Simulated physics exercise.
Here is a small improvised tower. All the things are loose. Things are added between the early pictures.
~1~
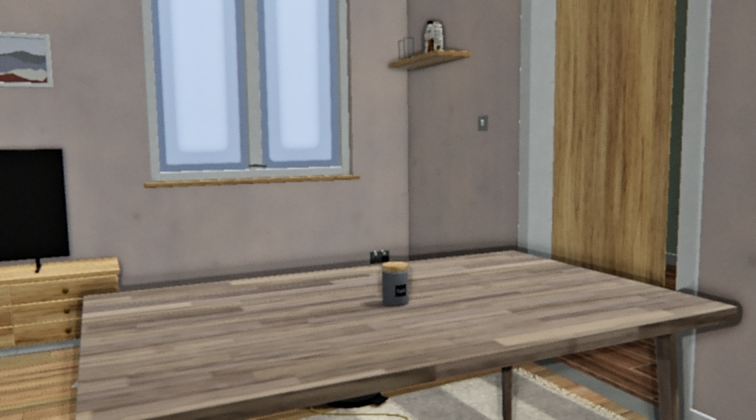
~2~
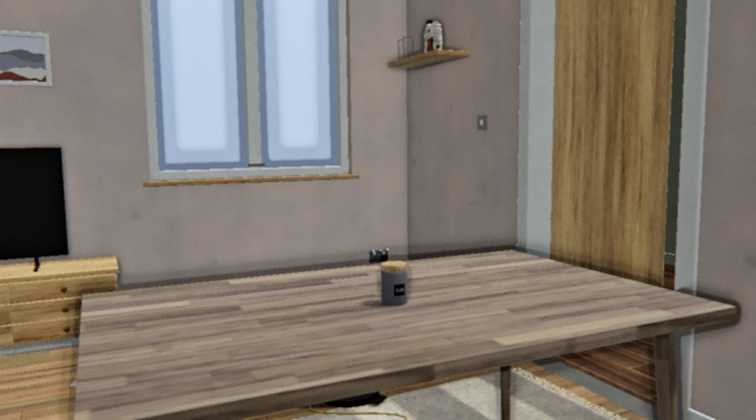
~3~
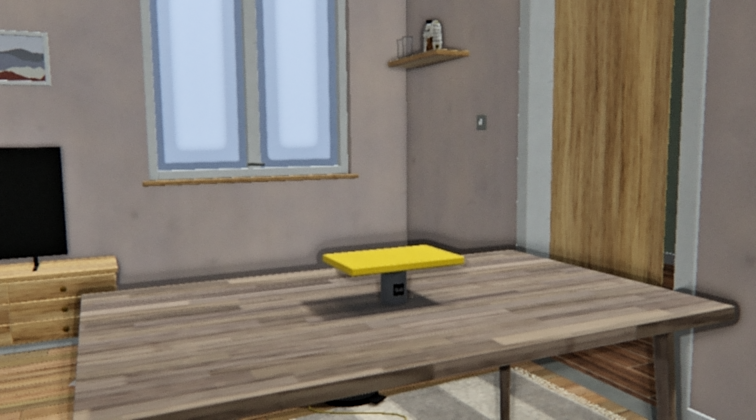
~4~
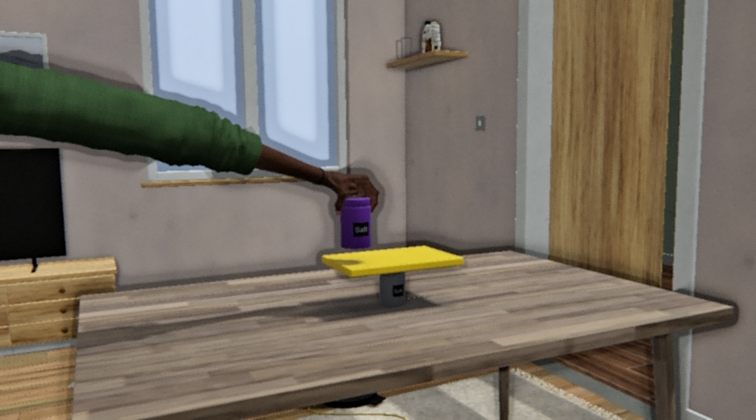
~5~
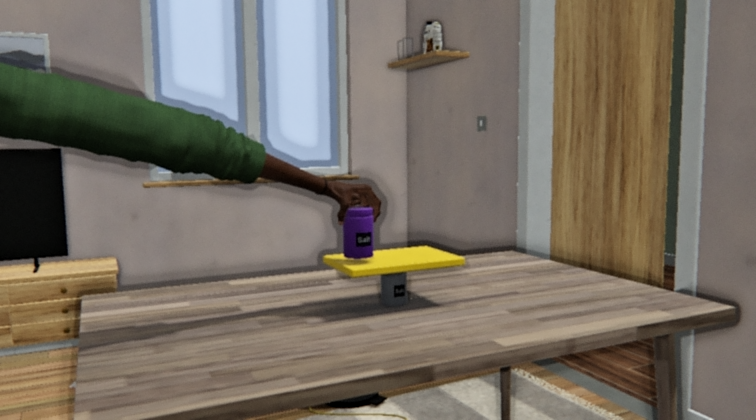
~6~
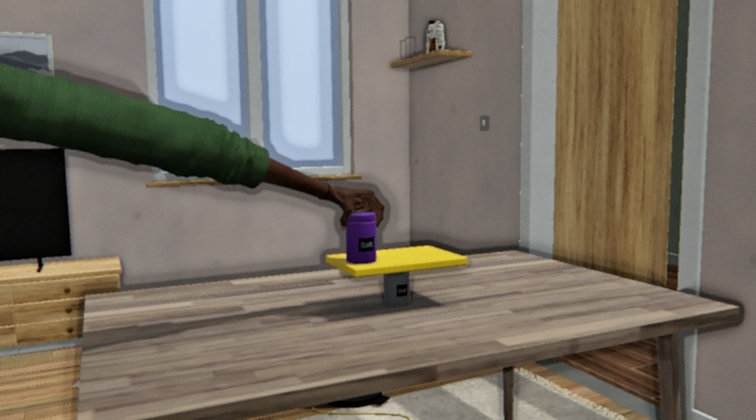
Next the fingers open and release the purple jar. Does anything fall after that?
Outcome: The stack gives way.
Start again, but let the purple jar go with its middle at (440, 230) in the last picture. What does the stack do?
Then it loses its balance.
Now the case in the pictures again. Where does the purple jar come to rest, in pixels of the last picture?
Near (311, 305).
Then, 0.50 s past the last view, purple jar now fallen; yellow lid rocked 53° from its first pose.
Then, 0.70 s past the last view, yellow lid rocked 37° from its first pose.
Finally, fallen, purple jar; down or leaning hard in the stack, yellow lid; grey jar still in place. Final places as the last picture's camera would see them, purple jar near (311, 305). The stack loses its balance.
